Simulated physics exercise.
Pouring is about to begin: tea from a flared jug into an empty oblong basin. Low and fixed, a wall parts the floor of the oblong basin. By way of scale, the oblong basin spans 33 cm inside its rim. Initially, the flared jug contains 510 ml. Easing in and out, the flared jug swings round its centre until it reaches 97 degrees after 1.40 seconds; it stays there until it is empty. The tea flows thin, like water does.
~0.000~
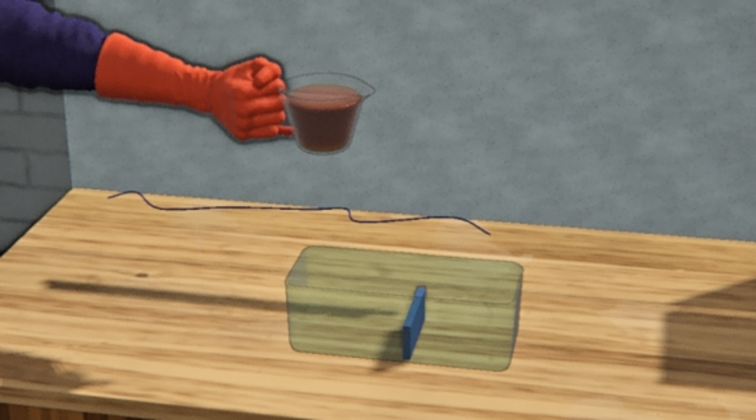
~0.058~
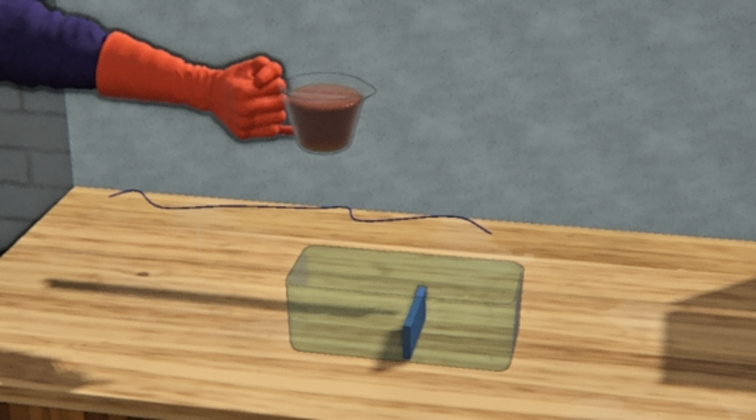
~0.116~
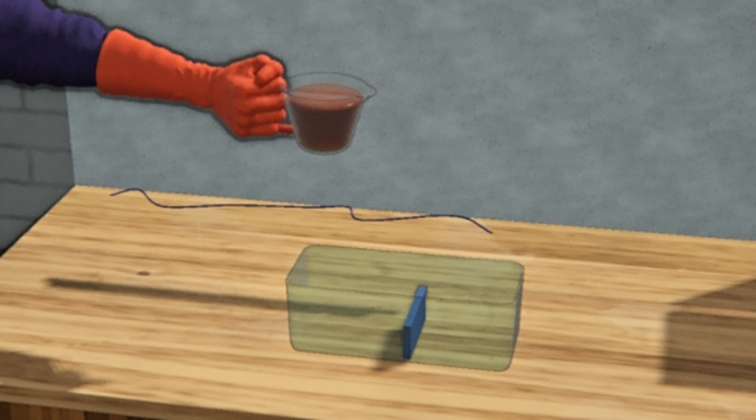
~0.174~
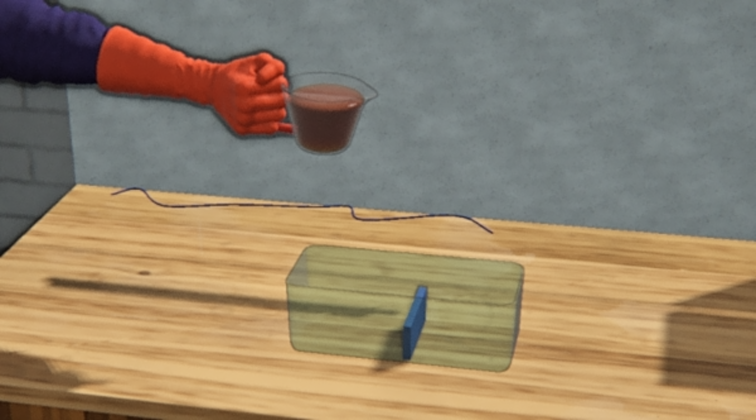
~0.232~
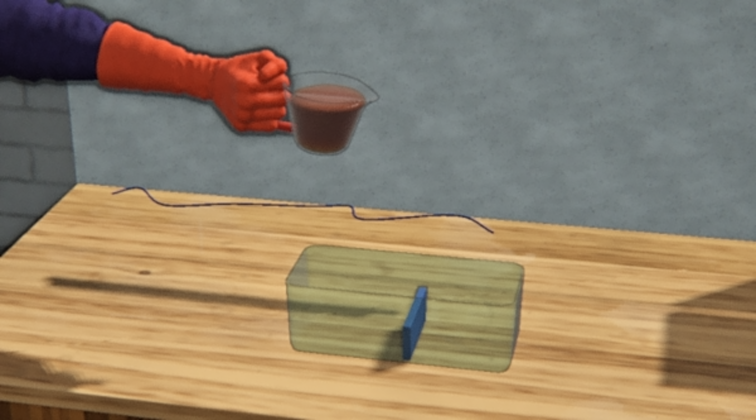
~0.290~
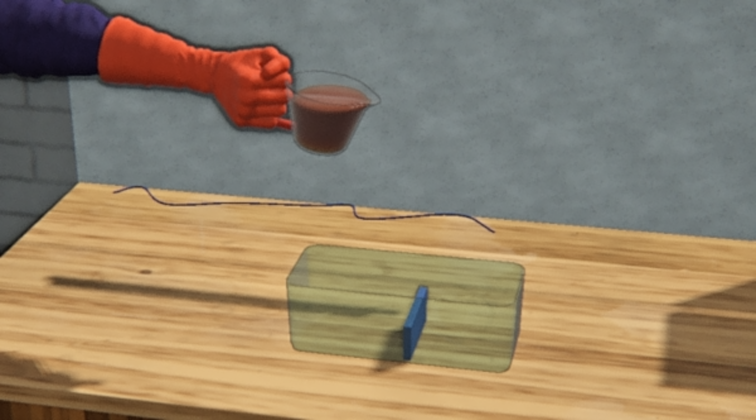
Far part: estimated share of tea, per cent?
75 per cent.
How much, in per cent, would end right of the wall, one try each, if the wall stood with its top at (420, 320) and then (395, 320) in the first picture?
It comes to 70 per cent, and then 85 per cent.
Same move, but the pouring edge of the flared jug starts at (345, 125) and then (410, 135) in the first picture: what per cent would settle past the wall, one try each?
Respectively about 5 and 95 percent.
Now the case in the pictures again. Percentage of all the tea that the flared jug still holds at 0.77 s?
I reckon about 66 in a hundred is still held.
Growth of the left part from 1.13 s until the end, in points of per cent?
Difference: Approx. 18 %.
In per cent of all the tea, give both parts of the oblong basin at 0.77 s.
Lab note: Left near 1, right near 7.
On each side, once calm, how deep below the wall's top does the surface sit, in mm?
Left side: Around 52 mm. Right side: Around 36 mm.
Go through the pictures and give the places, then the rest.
The first picture shows tilt 0°; pouring edge (376, 91); surface from (287, 92) to (363, 98); the oblong basin's rim runs from (295, 265) to (519, 285); the wall's top is at (414, 307).
The second picture shows tilt 0°; pouring edge (376, 91); surface from (287, 92) to (364, 97).
The third picture shows tilt 2°; pouring edge (377, 92); surface from (288, 92) to (365, 98).
The fourth picture shows tilt 4°; pouring edge (378, 95); surface from (289, 92) to (366, 99).
The fifth picture shows tilt 6°; pouring edge (379, 98); surface from (291, 92) to (367, 99).
The sixth picture shows tilt 10°; pouring edge (381, 101); surface from (293, 94) to (371, 101).
By 0.77 s the tilt is 56° and 66 per cent is still to pour, 1 is left of the wall and 7 right of it.
By 1.13 s the tilt is 88° and 12 per cent is still to pour, 3 is left of the wall and 61 right of it.
By 1.50 s the tilt is 97° and 0 per cent is still to pour, 22 is left of the wall and 74 right of it.
By 1.90 s the tilt is 97° and 0 per cent is still to pour, 22 is left of the wall and 75 right of it.
At rest 22 per cent lies left of the wall, 75 right of it and 3 outside.
